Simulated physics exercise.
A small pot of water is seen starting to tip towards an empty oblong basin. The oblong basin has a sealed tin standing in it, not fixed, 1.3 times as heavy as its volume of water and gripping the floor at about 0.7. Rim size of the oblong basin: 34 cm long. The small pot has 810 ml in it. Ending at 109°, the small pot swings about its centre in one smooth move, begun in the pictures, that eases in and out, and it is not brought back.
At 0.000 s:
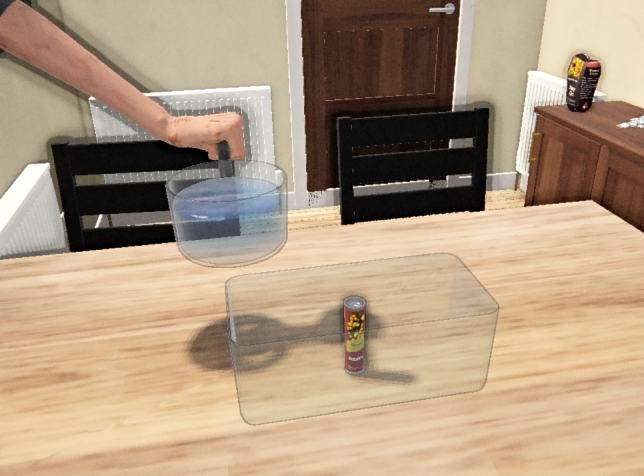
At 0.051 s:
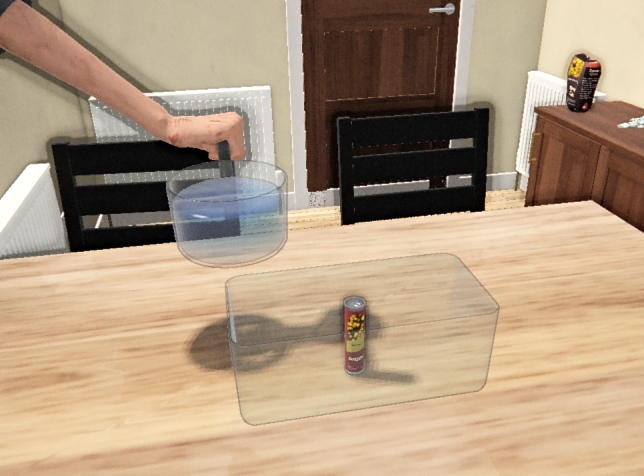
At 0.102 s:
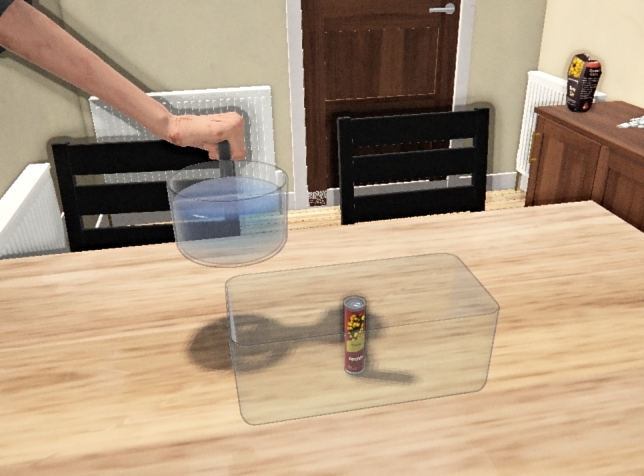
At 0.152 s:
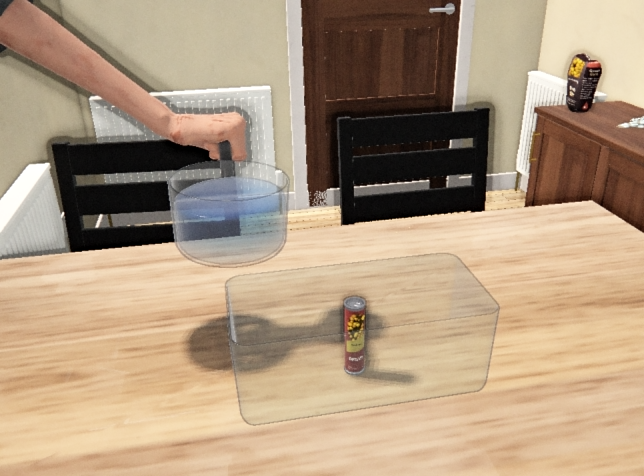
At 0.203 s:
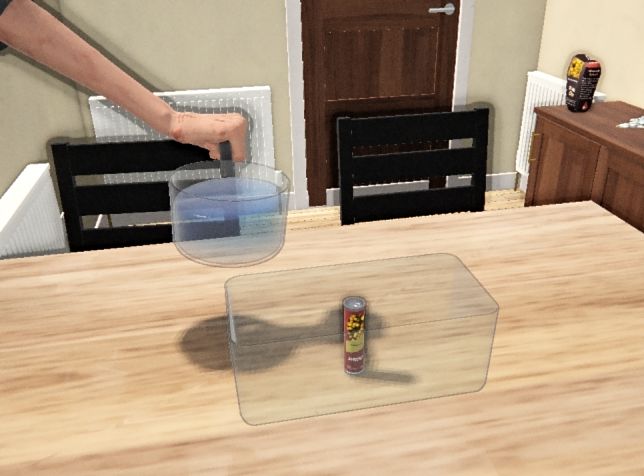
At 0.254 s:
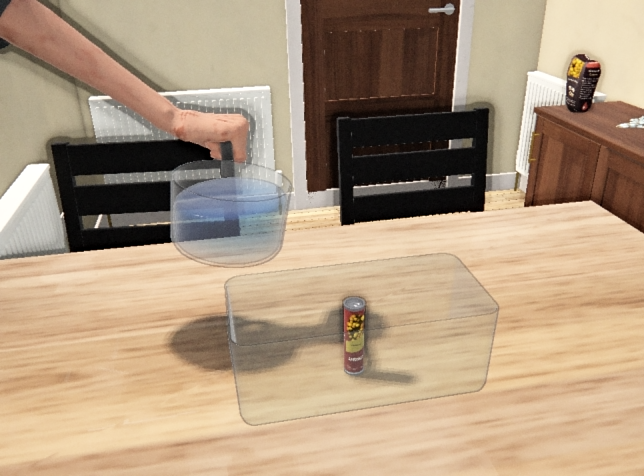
At first, a hand holds a clear pot of bluish water level above a wooden table, behind an oblong see-through basin with a small red and yellow tin standing in view. Then the pot begins to lean slightly, its right rim dipping a little toward the basin, while the tin and basin stay still.
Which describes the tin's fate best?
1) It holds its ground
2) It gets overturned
The answer is 1.
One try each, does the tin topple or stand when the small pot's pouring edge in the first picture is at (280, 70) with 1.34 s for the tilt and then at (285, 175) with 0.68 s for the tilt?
First it stays on its base; then it tips over.
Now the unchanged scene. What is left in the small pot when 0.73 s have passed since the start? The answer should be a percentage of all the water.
Portion remaining: Approx. 70 per cent.
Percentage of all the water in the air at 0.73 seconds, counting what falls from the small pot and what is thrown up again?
Near 22 per cent of it all.
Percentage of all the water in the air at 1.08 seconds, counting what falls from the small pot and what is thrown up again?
Airborne share: Near 10 %.
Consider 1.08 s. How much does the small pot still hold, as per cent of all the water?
About 14 % is still there.
Then, 0.73 s in, the tilt is 62° and 71 per cent is still to pour; the tin stands where it began.
Then, 1.08 s in, the tilt is 99° and 14 per cent is still to pour; the tin stands where it began.
Then, 1.44 s in, the tilt is 109° and 0 per cent is still to pour; the tin stands where it began.
Then, 1.84 s in, the tilt is 109° and 0 per cent is still to pour; the tin stands where it began.
Finally, the tin stands where it began.
